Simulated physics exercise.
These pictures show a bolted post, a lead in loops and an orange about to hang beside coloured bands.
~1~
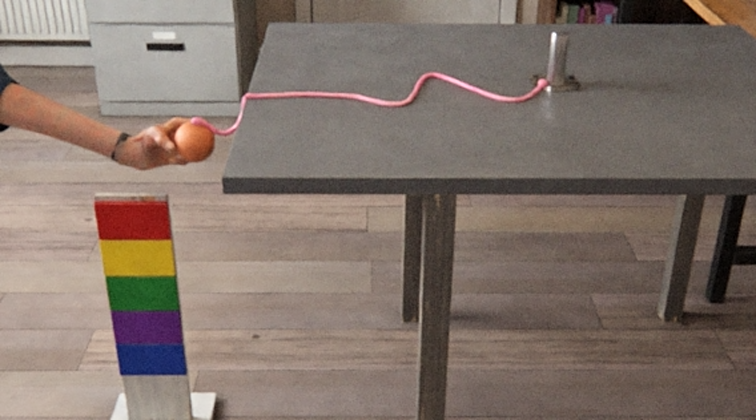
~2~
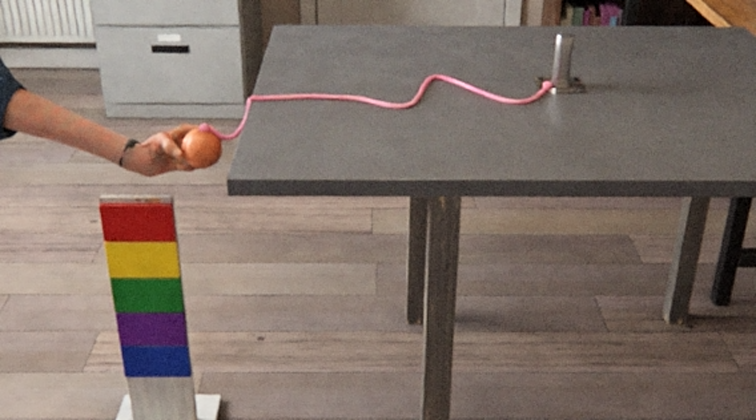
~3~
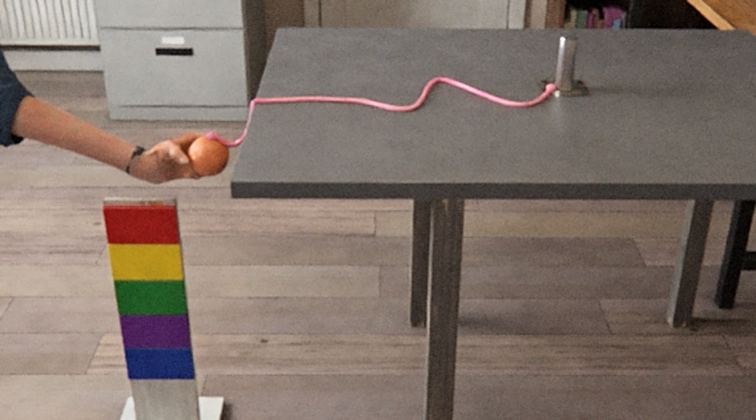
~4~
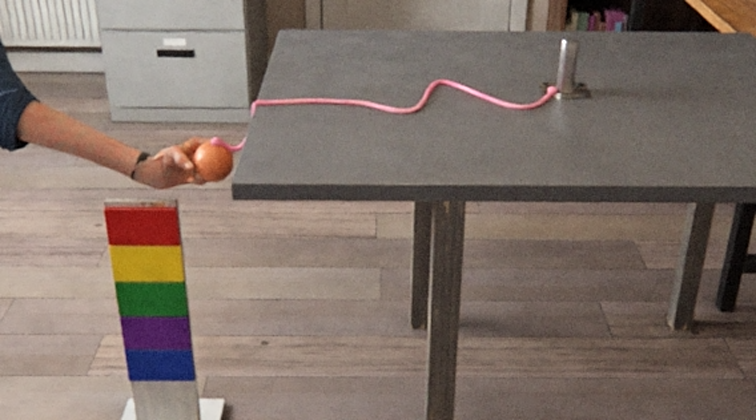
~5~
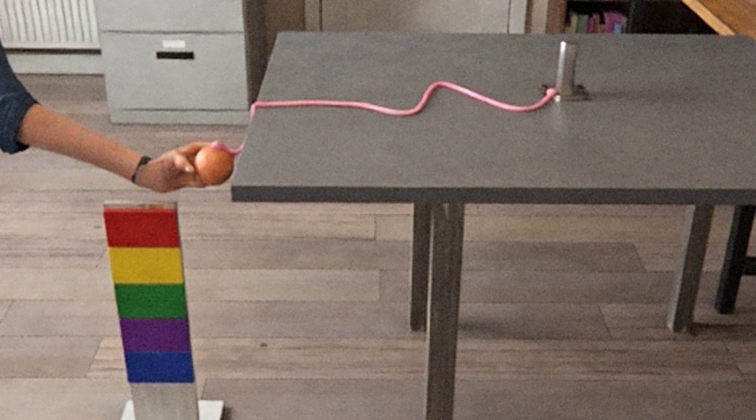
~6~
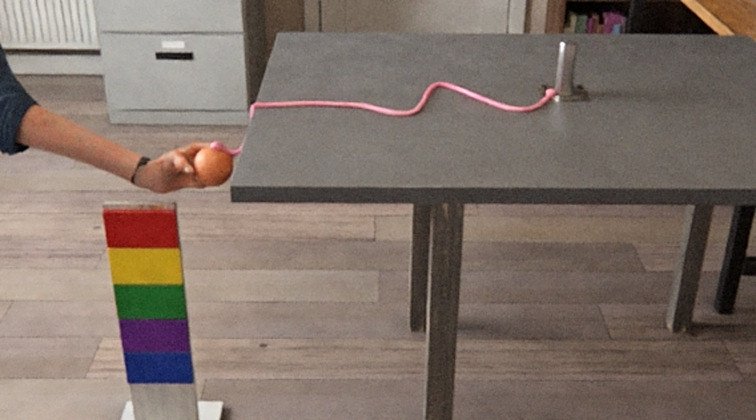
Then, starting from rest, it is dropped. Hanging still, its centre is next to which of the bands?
Its middle rests at the green band.
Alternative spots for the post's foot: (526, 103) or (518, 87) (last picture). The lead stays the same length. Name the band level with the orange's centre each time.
In turn, purple and then purple.
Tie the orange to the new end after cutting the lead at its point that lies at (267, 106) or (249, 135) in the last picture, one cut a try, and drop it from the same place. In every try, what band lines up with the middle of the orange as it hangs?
Taking them in turn, you'd get red, then yellow.
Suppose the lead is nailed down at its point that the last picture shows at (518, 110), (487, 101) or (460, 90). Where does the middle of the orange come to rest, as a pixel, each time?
In that order: (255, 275), (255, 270) and (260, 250).
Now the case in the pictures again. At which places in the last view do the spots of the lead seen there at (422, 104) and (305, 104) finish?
The first ends at (326, 101) and the second at (258, 171).
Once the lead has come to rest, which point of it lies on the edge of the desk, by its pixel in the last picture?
It is around (371, 108).
Soon after, orange near (242, 289); level with green.
After that, orange near (288, 276); level with green.
And then, orange near (261, 293); level with green.
In the end, orange near (260, 292); level with green. Its middle rests at the green band.
